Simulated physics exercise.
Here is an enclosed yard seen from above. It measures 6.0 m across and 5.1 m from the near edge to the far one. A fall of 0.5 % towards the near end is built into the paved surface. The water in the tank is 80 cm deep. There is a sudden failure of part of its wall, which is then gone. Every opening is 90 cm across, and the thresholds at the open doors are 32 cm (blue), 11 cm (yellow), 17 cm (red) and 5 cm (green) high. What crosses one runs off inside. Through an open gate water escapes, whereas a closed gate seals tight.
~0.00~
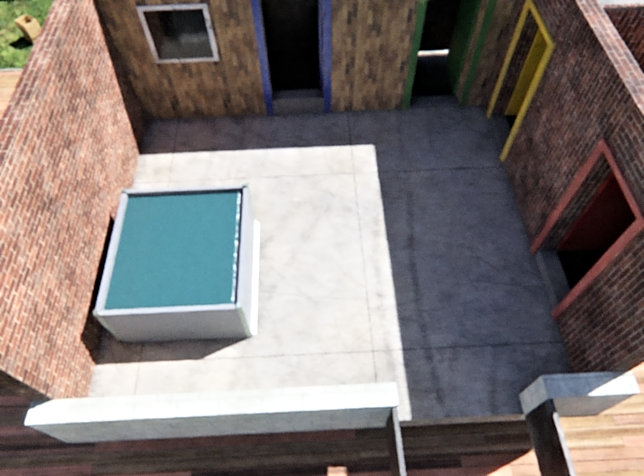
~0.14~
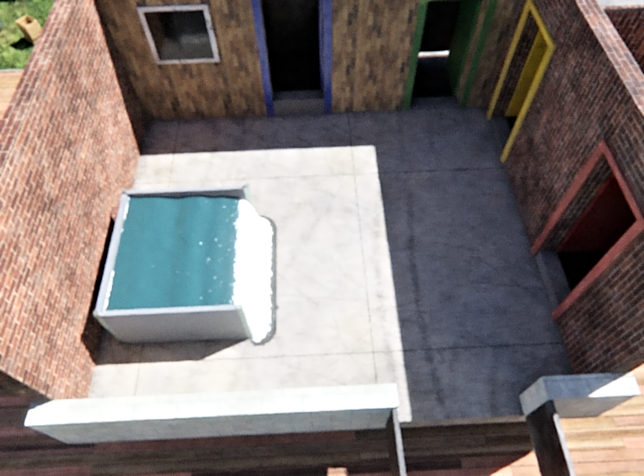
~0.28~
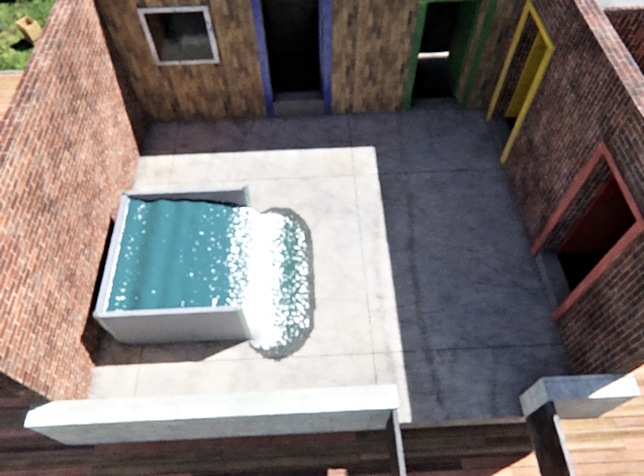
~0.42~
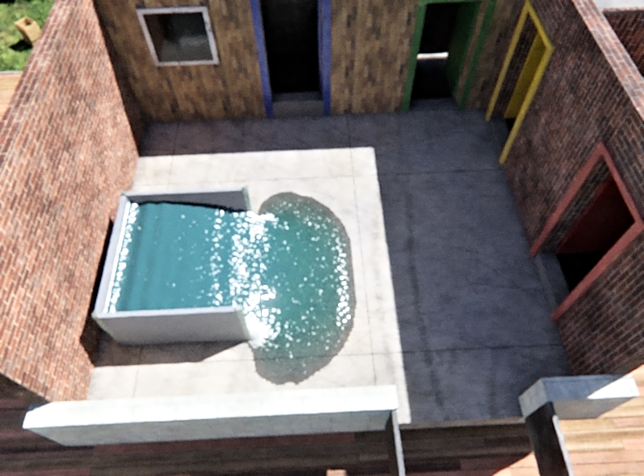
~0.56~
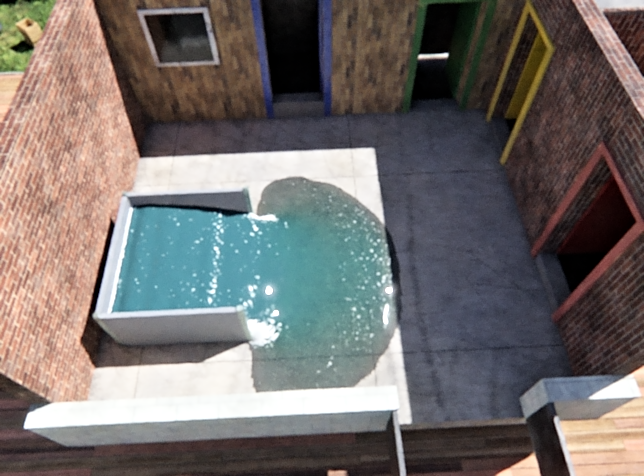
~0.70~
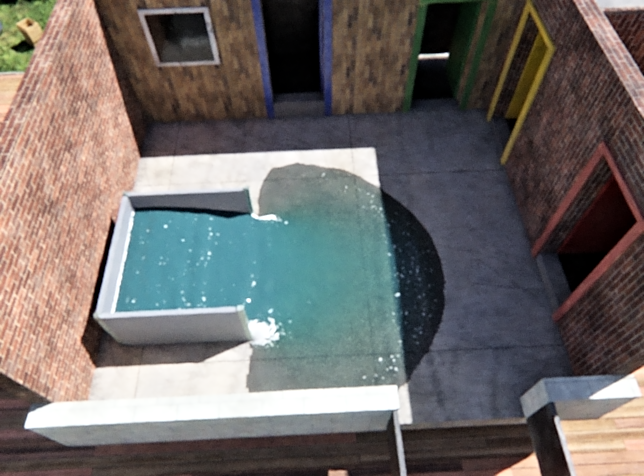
At first, still blue-green water fills a pale tank beside the brick wall on the left of an enclosed yard. Its right side gives way and white, foaming water pours out, then spreads across the sunlit paving in a widening rounded pool, crossing into the shaded floor as the tank's level drops.
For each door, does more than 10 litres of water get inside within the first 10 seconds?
The blue door never breaches the limit, the yellow door breaches the limit, the red door breaches the limit, the green door breaches the limit.
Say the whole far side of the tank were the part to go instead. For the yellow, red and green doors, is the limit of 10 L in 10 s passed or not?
Yellow: Exceeding the limit; red: Within the limit; green: Exceeding the limit.
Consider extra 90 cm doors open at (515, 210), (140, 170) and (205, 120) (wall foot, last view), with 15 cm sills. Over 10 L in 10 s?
Check each in turn: The first succeeds, the second fails, the third fails.
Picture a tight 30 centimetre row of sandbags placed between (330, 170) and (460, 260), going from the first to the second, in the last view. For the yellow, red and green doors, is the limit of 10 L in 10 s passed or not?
Note - yellow: Limit held; red: Limit exceeded; green: Limit exceeded.
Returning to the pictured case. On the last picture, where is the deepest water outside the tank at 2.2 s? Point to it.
Location: Approx. (573, 394).
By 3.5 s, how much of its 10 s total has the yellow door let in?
Some 60 in a hundred.
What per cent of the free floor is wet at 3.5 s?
Covered: Roughly 65 %.
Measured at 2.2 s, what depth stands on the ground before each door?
Blue 2 cm, yellow 18 cm, red 31 cm, green 10 cm.
After 1.4 s water covers 60 % of the floor and is deepest (32 cm) near (525, 245); blue door not reached, yellow door not reached, red door 28 cm at the sill, 18 L in, green door not reached.
After 2.2 s water covers 65 % of the floor and is deepest (38 cm) near (573, 394); blue door 2 cm at the sill, 0 L in, yellow door 18 cm at the sill, 2 L in, red door 31 cm at the sill, 86 L in, green door 10 cm at the sill, 0 L in.
After 3.5 s water covers 65 % of the floor and is deepest (21 cm) near (485, 124); blue door 1 cm at the sill, 0 L in, yellow door 18 cm at the sill, 28 L in, red door 19 cm at the sill, 132 L in, green door 17 cm at the sill, 47 L in.
After 6.0 s water covers 80 % of the floor and is deepest (12 cm) near (411, 113); blue door 6 cm at the sill, 0 L in, yellow door 10 cm at the sill, 47 L in, red door 7 cm at the sill, 136 L in, green door 11 cm at the sill, 127 L in.
After 10.0 s water covers 100 % of the floor and is deepest (10 cm) near (106, 322); blue door 3 cm at the sill, 0 L in, yellow door 4 cm at the sill, 47 L in, red door 5 cm at the sill, 136 L in, green door 4 cm at the sill, 150 L in.
